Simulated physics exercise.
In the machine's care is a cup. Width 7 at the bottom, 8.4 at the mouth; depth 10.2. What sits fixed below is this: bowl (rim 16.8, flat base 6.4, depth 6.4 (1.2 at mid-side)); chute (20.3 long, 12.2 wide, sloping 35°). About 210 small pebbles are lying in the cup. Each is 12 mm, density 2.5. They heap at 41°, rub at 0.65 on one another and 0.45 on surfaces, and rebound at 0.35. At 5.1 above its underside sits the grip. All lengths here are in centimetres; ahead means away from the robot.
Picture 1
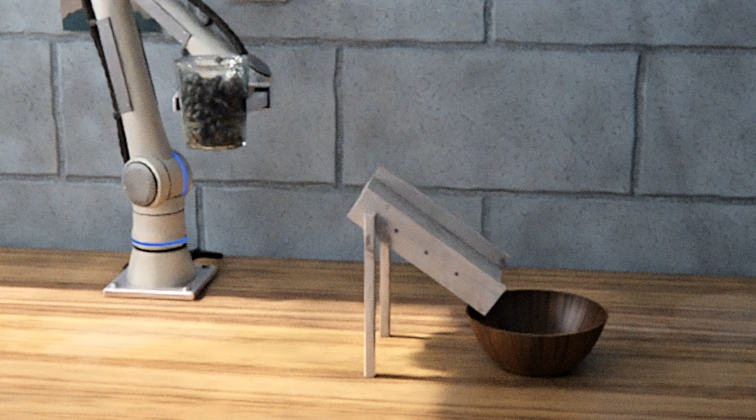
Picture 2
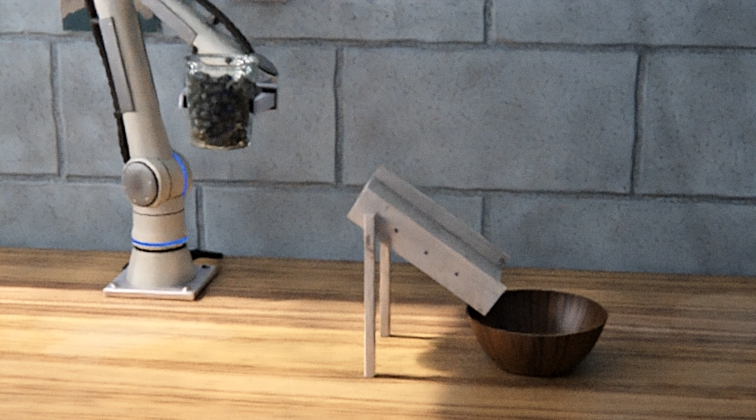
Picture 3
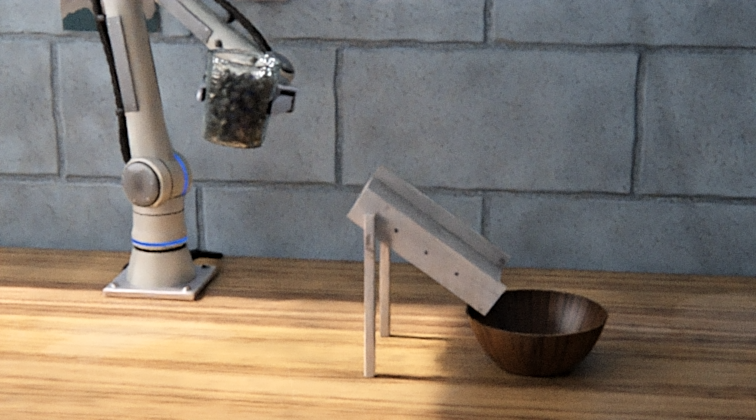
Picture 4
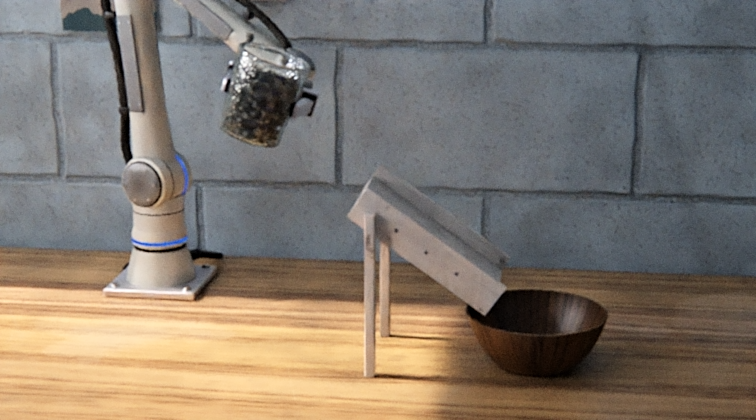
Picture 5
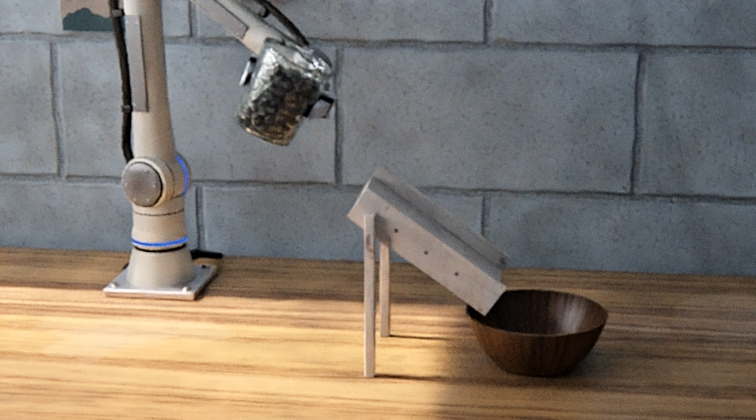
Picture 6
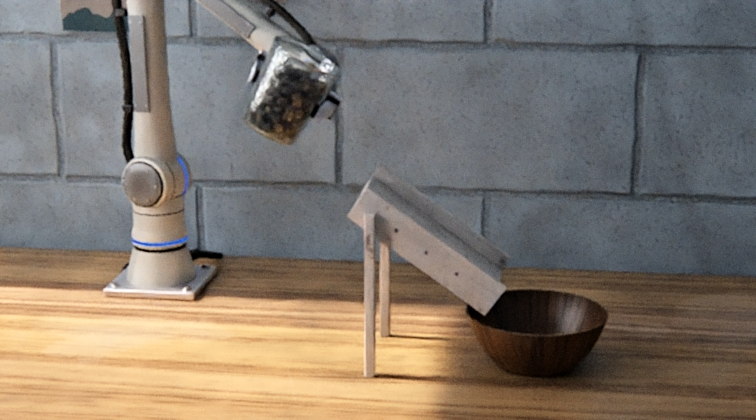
The clip opens on a robot arm holding a clear cup of small dark pebbles upright, left of a slanted chute and a wooden bowl on a wooden table. The arm carries the cup to the right, gradually tilting it forward until it leans noticeably near the chute's raised end.
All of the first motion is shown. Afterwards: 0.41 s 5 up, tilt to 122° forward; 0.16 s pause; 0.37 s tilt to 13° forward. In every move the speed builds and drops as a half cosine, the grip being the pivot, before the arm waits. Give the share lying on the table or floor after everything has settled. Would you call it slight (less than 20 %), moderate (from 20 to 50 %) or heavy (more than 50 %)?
I would call it heavy.
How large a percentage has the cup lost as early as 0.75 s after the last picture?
By then about 85 % is out.
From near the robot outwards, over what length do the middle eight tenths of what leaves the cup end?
Around 32 cm long.
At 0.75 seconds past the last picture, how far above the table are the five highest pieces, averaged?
Some 38 cm.
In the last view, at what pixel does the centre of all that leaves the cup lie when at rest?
Centre estimate: About (381, 350).
Then, 0.38 s later, tilted 120° forward, highest piece 42 above the table; 185 in the cup, 1 on the table or floor, 20 on the chute or in flight.
Then, 0.75 s later, tilted 69° forward, highest piece 38 above the table; 91 on the table or floor, 36 in the cup, 6 in the bowl, 73 on the chute or in flight.
Then, 1.14 s later, tilted 13° forward, highest piece 37 above the table; 125 on the table or floor, 45 in the bowl, 35 in the cup, 1 on the chute or in flight.
Then, 2.19 s later, tilted 13° forward, highest piece 37 above the table; 125 on the table or floor, 46 in the bowl, 35 in the cup.
At rest, 125 on the table or floor, 46 in the bowl, 35 in the cup. That is 61 % on the table or floor.
